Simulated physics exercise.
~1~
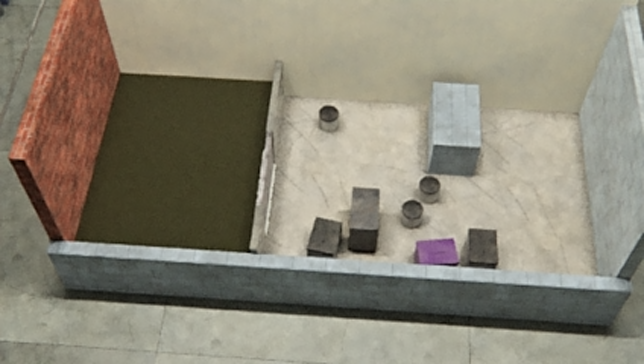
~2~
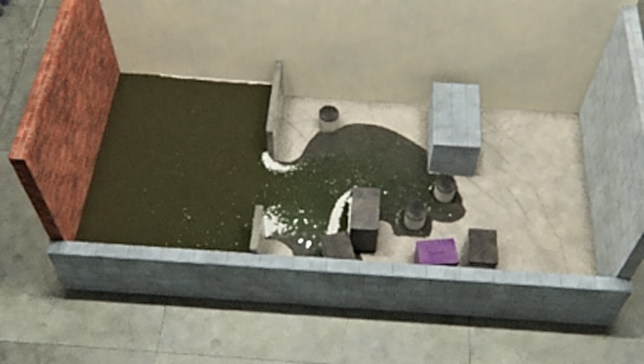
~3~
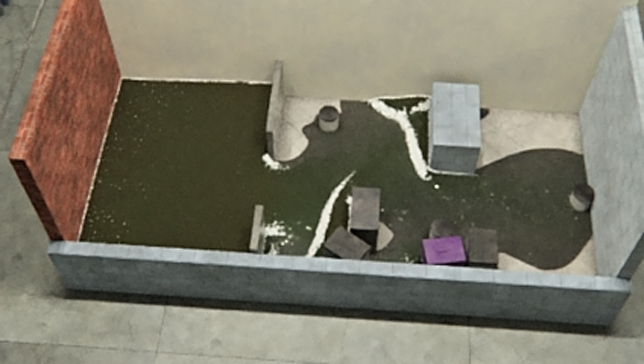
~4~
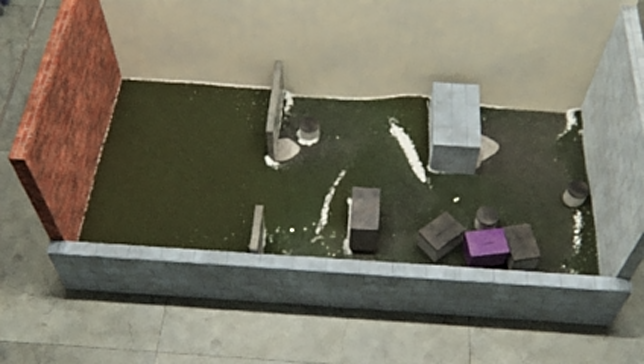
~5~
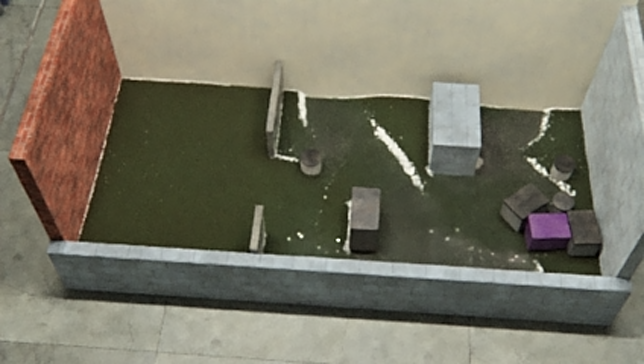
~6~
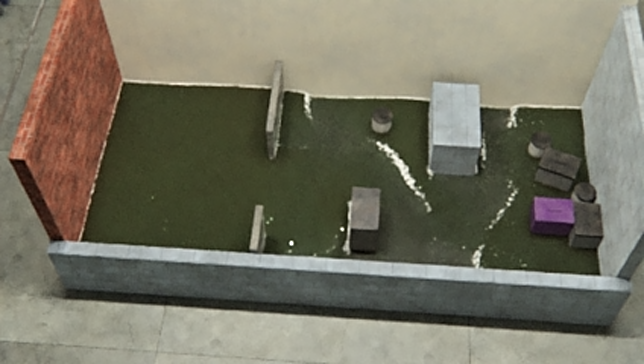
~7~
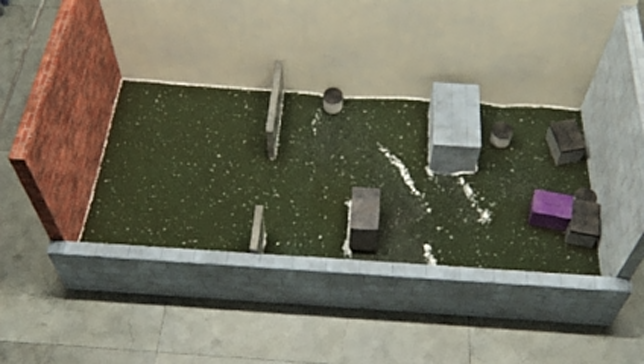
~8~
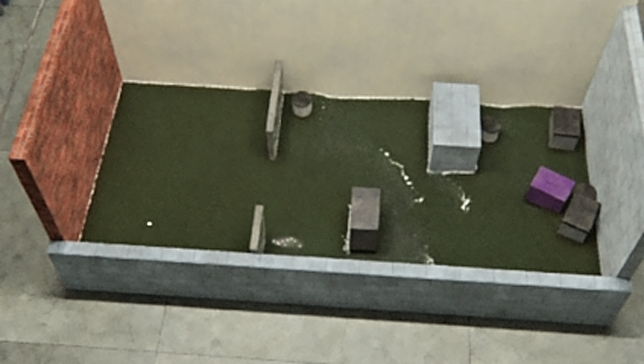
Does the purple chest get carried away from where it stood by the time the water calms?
Yes, the flood carries it off to the right, and it ends up floating near the right wall beside dark chests.
To begin with, dark water fills the left room of a walled basement, while dark chests, a purple chest and several pails stand on the dry floor to the right. The dividing wall opens in the middle and water surges through, spreading around the objects with streaks of white foam. As it covers the whole floor, the purple chest and its neighbours are pushed toward the right wall, where they bunch up. Some pails then drift back leftward along the far side. By the end the water is calmer, and the purple chest floats near the right wall beside dark chests.
